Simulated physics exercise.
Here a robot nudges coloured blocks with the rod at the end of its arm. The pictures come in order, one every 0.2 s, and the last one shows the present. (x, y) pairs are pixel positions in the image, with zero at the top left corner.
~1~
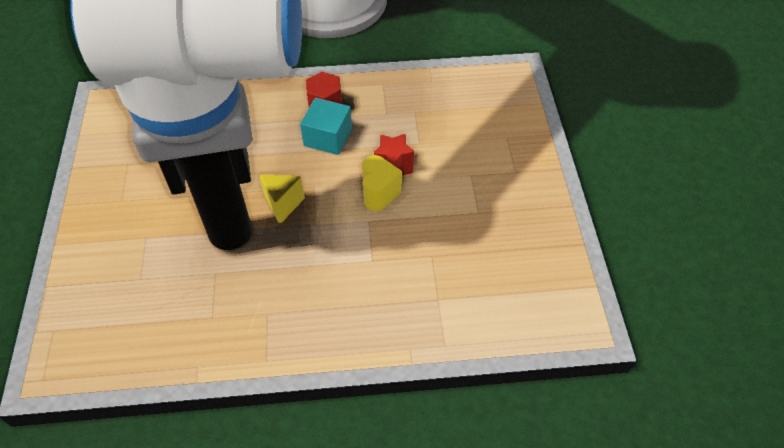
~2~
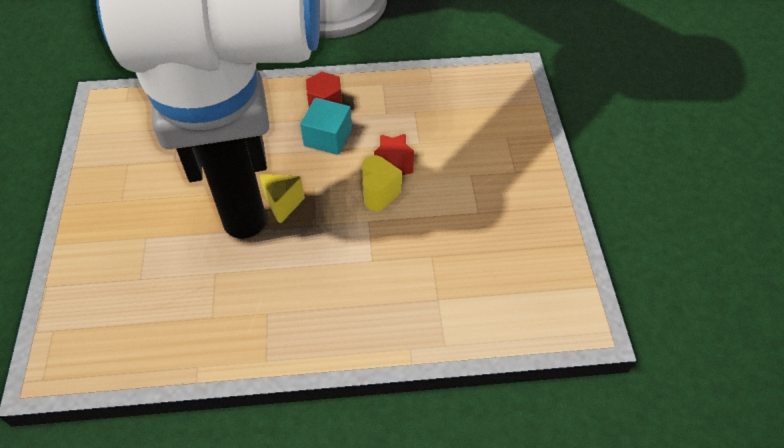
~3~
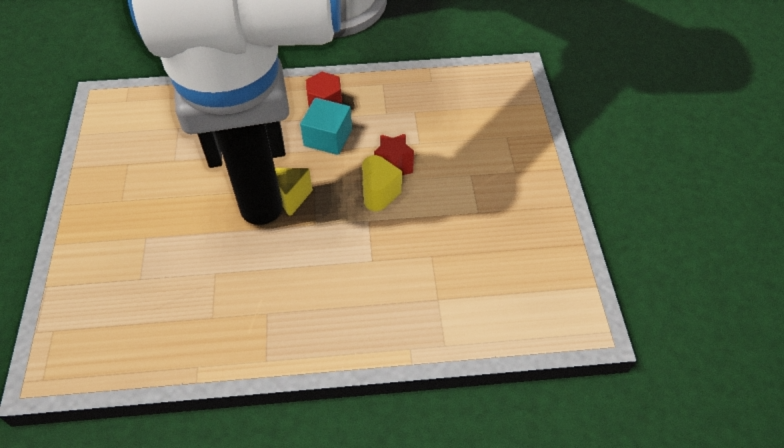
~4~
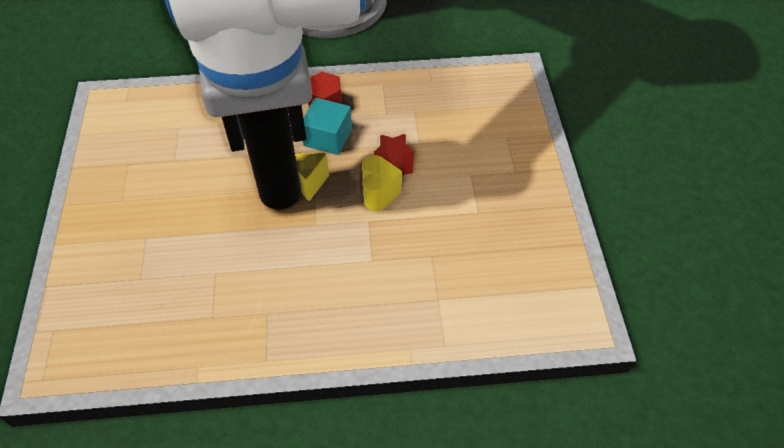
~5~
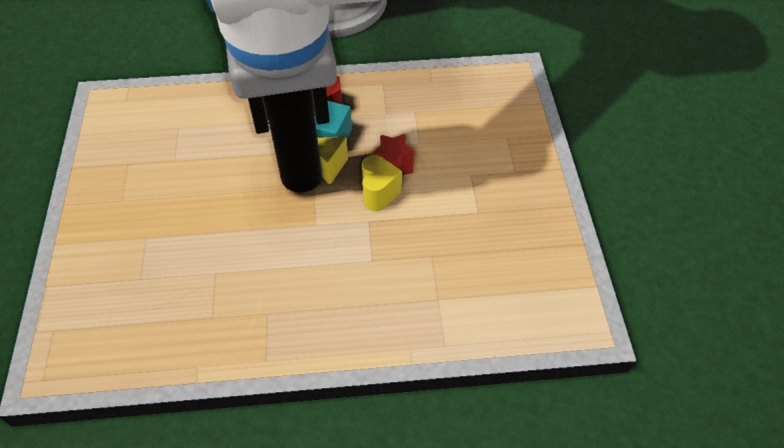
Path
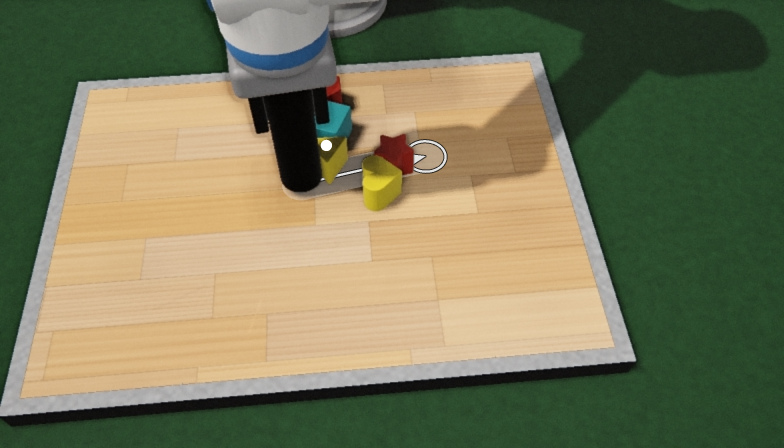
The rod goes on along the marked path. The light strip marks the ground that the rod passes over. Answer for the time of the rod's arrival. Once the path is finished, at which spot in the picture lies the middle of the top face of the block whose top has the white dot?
For the centre of its top, I'd go with (387, 117).
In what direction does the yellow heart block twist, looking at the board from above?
It makes a clockwise turn.
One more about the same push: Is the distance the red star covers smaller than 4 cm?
Going by the path, no.
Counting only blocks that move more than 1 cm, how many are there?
3 or more.
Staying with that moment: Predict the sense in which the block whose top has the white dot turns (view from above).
Counter-clockwise, from overhead.
Drawn move, straight from (303, 184) to (426, 156); the dot is on the yellow triangular block.
One third of the way, rod at (345, 167); yellow triangular block at (364, 131), turned 30° anticlockwise.
Two thirds of the way, rod at (387, 157); yellow triangular block at (386, 118), turned 55° anticlockwise; yellow heart block at (394, 173), turned 60° clockwise; red star at (427, 138).
At the end, rod at (426, 149); turquoise square piece still; yellow triangular block at (387, 117), turned 65° anticlockwise; yellow heart block at (395, 172), turned 65° clockwise; red star at (466, 129).
